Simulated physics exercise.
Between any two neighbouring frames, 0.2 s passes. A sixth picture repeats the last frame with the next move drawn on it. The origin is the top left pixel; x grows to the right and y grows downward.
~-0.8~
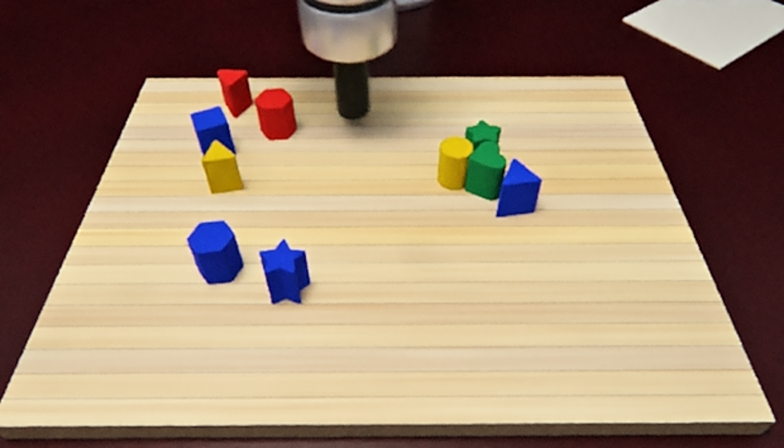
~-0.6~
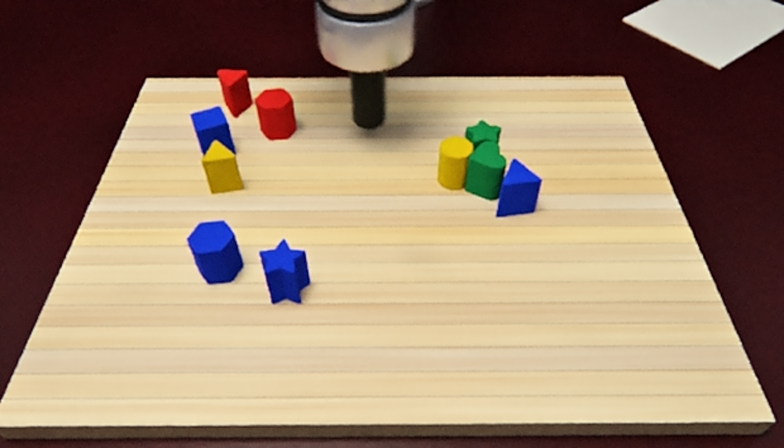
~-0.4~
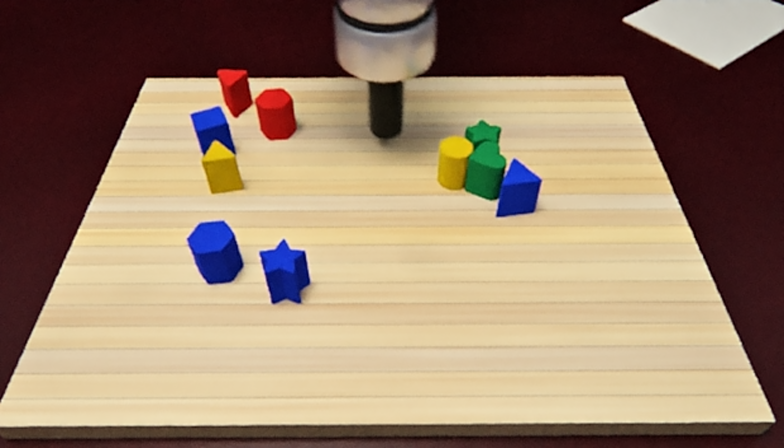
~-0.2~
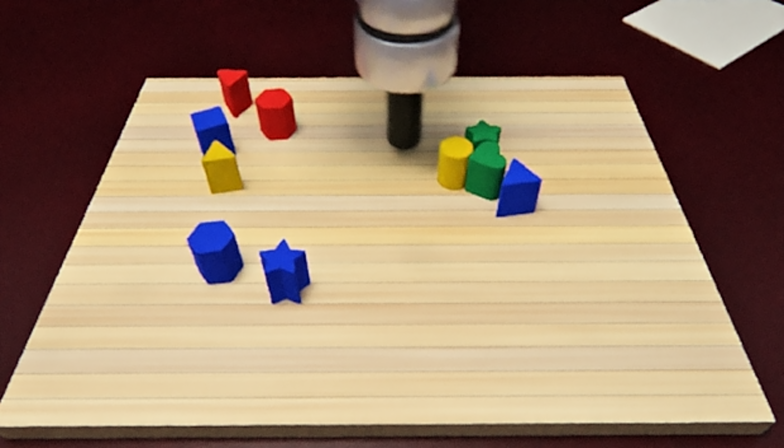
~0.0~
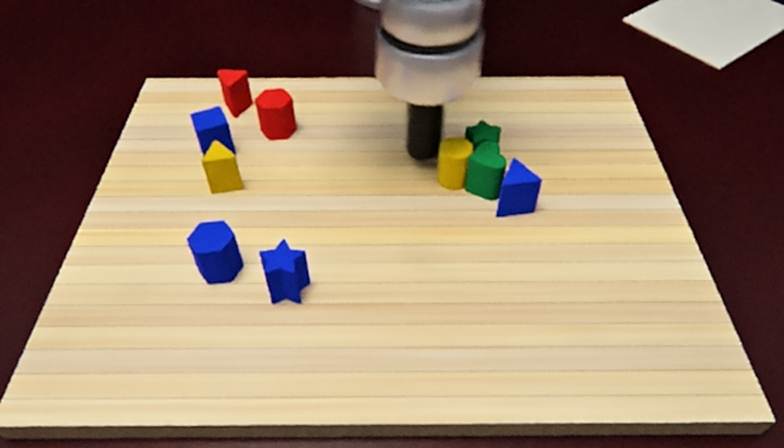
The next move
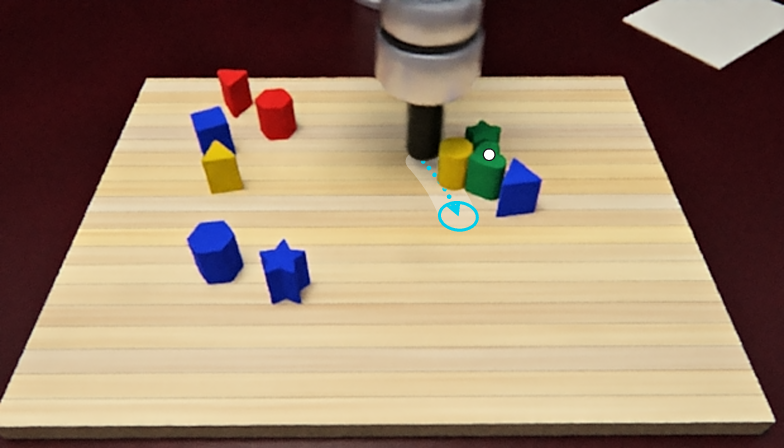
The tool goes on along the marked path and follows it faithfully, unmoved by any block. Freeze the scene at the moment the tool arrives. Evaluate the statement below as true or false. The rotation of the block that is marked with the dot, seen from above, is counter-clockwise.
That is true.
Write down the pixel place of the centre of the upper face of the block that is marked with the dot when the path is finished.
Roughly at (518, 161).
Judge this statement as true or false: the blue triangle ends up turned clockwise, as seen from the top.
The claim holds.
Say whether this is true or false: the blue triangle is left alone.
That claim is false.
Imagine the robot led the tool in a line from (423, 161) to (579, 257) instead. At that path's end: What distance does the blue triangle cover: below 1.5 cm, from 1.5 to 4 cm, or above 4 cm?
The blue triangle ends up quite far away, over 4 cm.
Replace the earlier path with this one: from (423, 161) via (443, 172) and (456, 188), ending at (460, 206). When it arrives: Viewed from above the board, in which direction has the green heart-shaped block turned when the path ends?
That block twists counter-clockwise.
The drawn path runs from (423, 161) over (443, 187) to (458, 216); the dot is on the green heart-shaped block.
On the path given first. Halfway along, tool at (444, 176); yellow circular block at (479, 166); green heart-shaped block at (511, 161), turned 50° anticlockwise; blue triangle at (535, 176), turned 45° clockwise.
At the end, tool at (460, 205); yellow circular block at (500, 182); green star not moved; green heart-shaped block at (518, 161), turned 60° anticlockwise; blue triangle at (540, 177), turned 40° clockwise.
